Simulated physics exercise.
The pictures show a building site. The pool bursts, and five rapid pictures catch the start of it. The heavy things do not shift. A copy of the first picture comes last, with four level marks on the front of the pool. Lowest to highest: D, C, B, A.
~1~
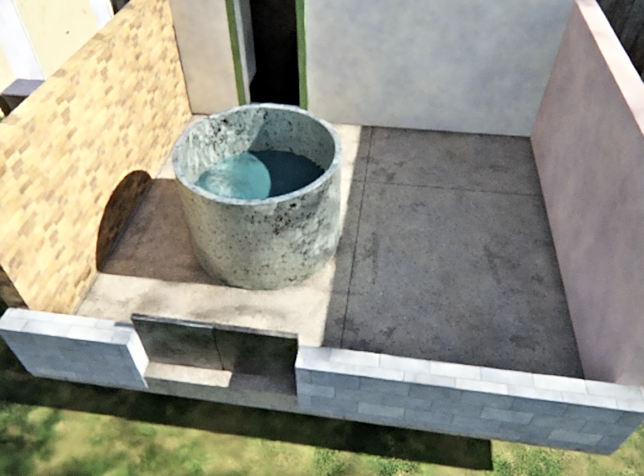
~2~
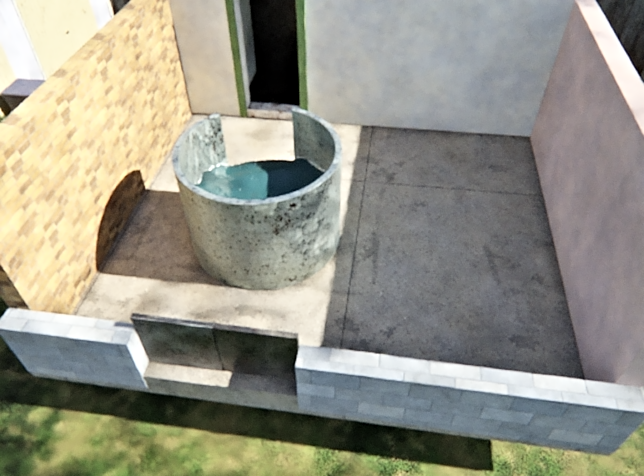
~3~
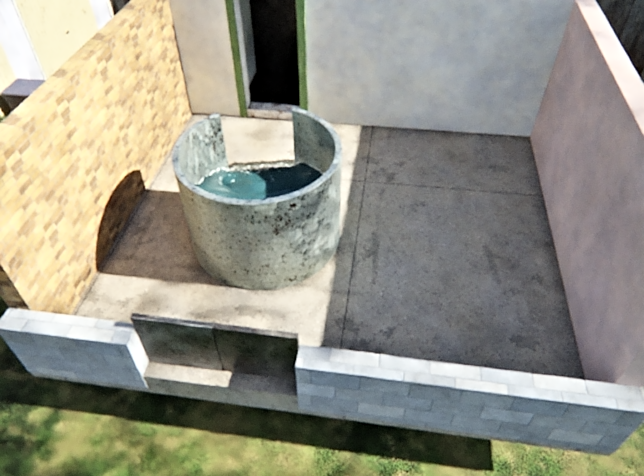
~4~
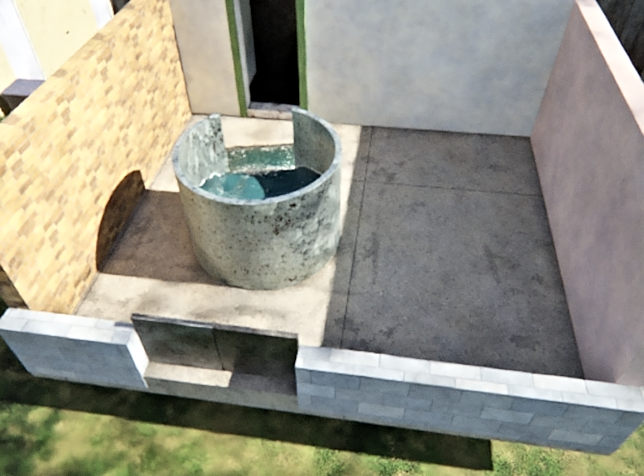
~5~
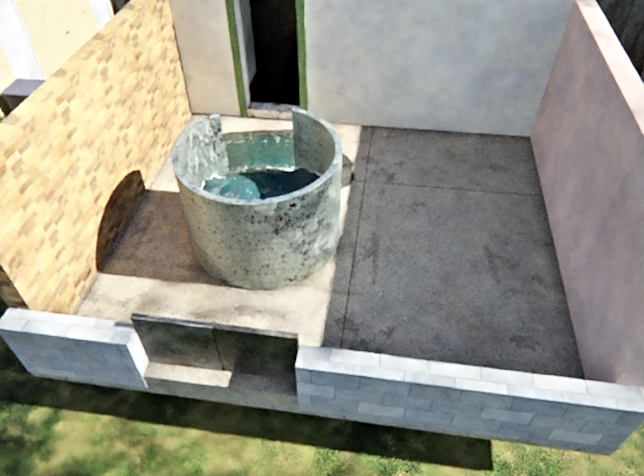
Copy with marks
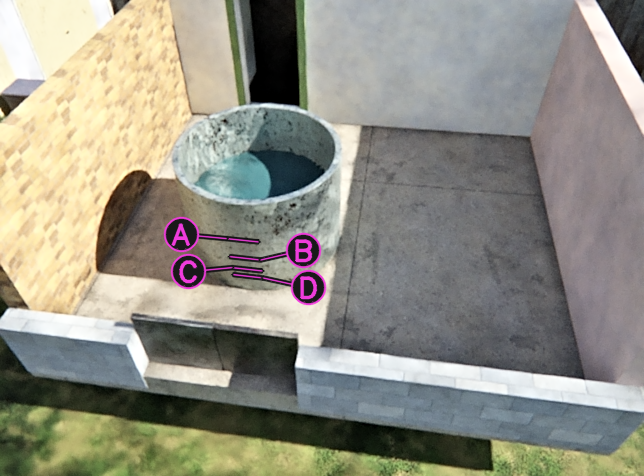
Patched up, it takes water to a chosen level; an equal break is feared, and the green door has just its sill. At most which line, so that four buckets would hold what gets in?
The answer is level C.
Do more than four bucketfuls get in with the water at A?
Yes, it does.
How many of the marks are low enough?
Two of the four.
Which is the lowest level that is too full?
It is B.
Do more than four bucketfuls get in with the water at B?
Yes, it does.
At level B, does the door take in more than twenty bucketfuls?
No, it does not.
On the marked copy, A at (242, 240); B at (245, 258); C at (247, 269); D at (248, 276); from the bottom up D, C, B, A.
Choosing A, dozens of bucketfuls pour in.
Choosing B, about 8 bucketfuls get in.
Choosing C, a splash gets over, under a bucket.
Choosing D, nothing gets over.
